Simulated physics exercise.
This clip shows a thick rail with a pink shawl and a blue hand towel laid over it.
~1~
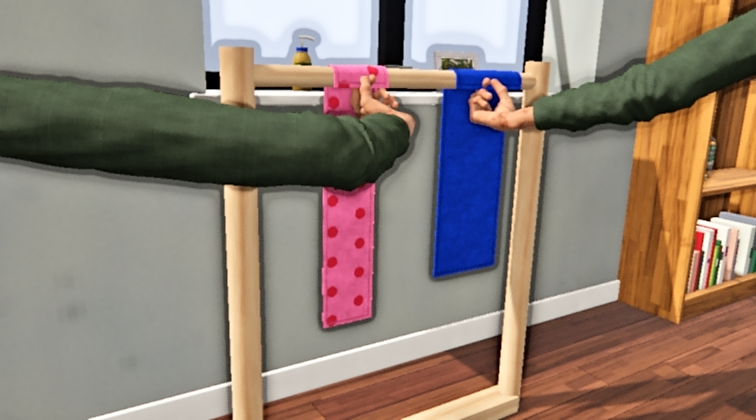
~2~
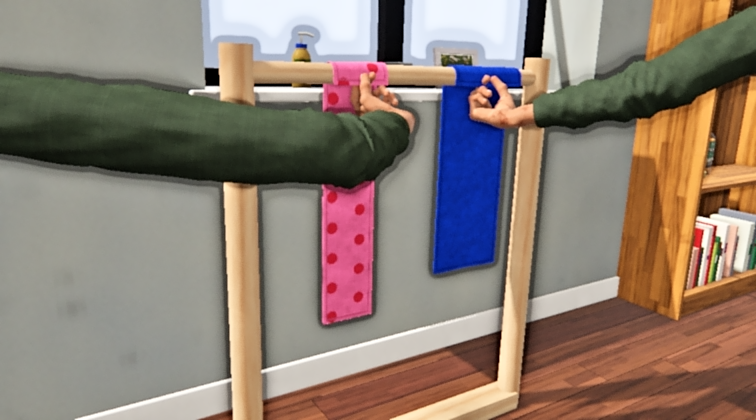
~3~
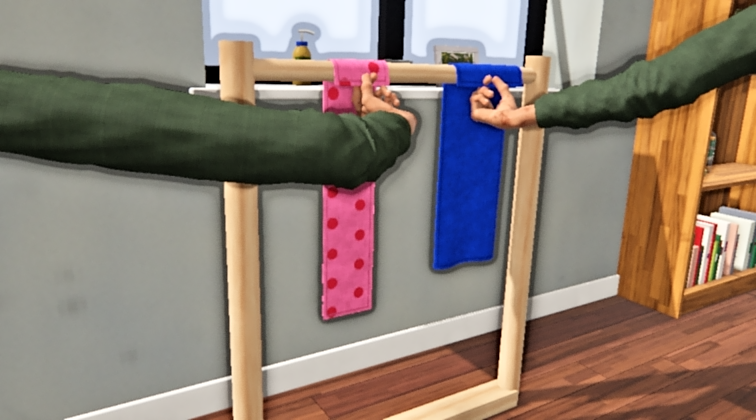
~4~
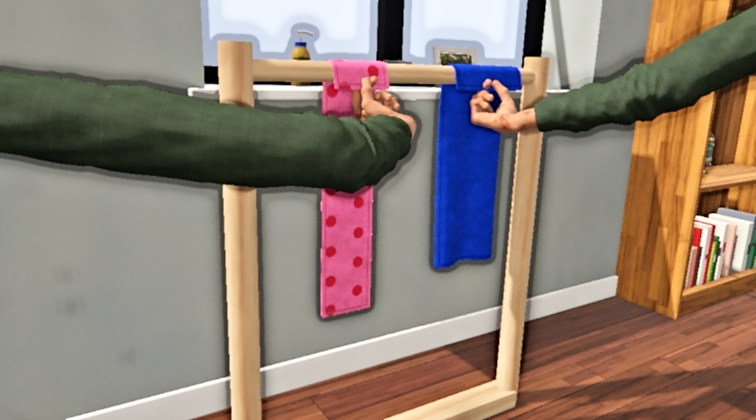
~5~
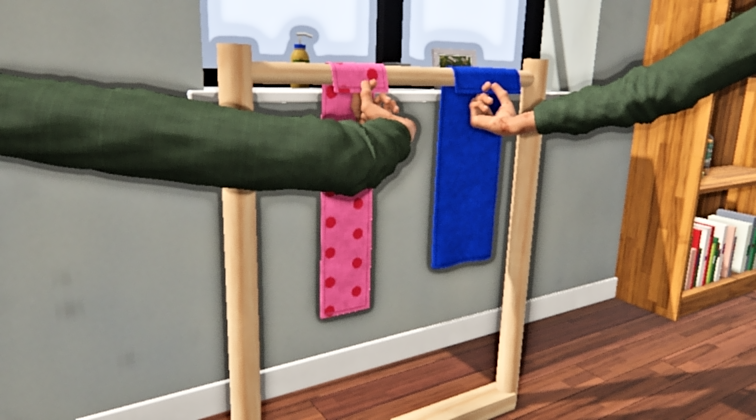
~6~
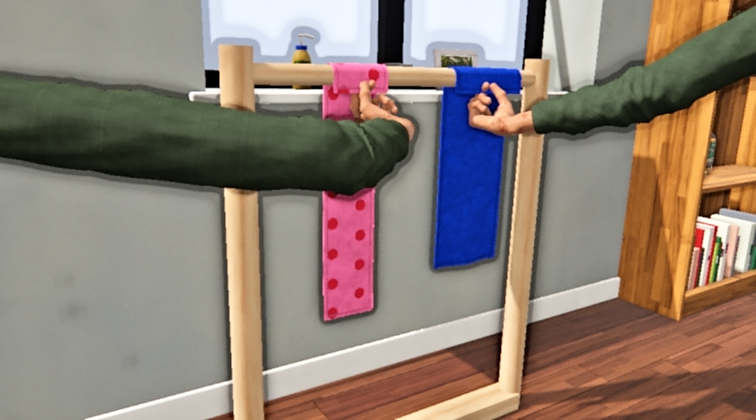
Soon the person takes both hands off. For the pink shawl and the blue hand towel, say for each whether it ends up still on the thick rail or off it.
At the end, the pink shawl most likely comes down; the blue hand towel most likely comes down.
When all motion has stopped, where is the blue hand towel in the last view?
Roughly (450, 411).
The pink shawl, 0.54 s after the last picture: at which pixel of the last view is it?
Its middle is near (346, 392).
Then, 0.34 s after the last picture, shawl clear of the rail and dropping near (349, 238); hand towel clear of the rail and dropping near (468, 212).
Then, 0.54 s after the last picture, shawl clear of the rail and dropping near (346, 391); hand towel clear of the rail and dropping near (457, 364).
Then, 0.76 s after the last picture, shawl in a heap on the floor; hand towel in a heap on the floor near (450, 410).
At rest, shawl in a heap on the floor; hand towel in a heap on the floor near (450, 411). The pink shawl is pulled off by its long side and the blue hand towel slides off.
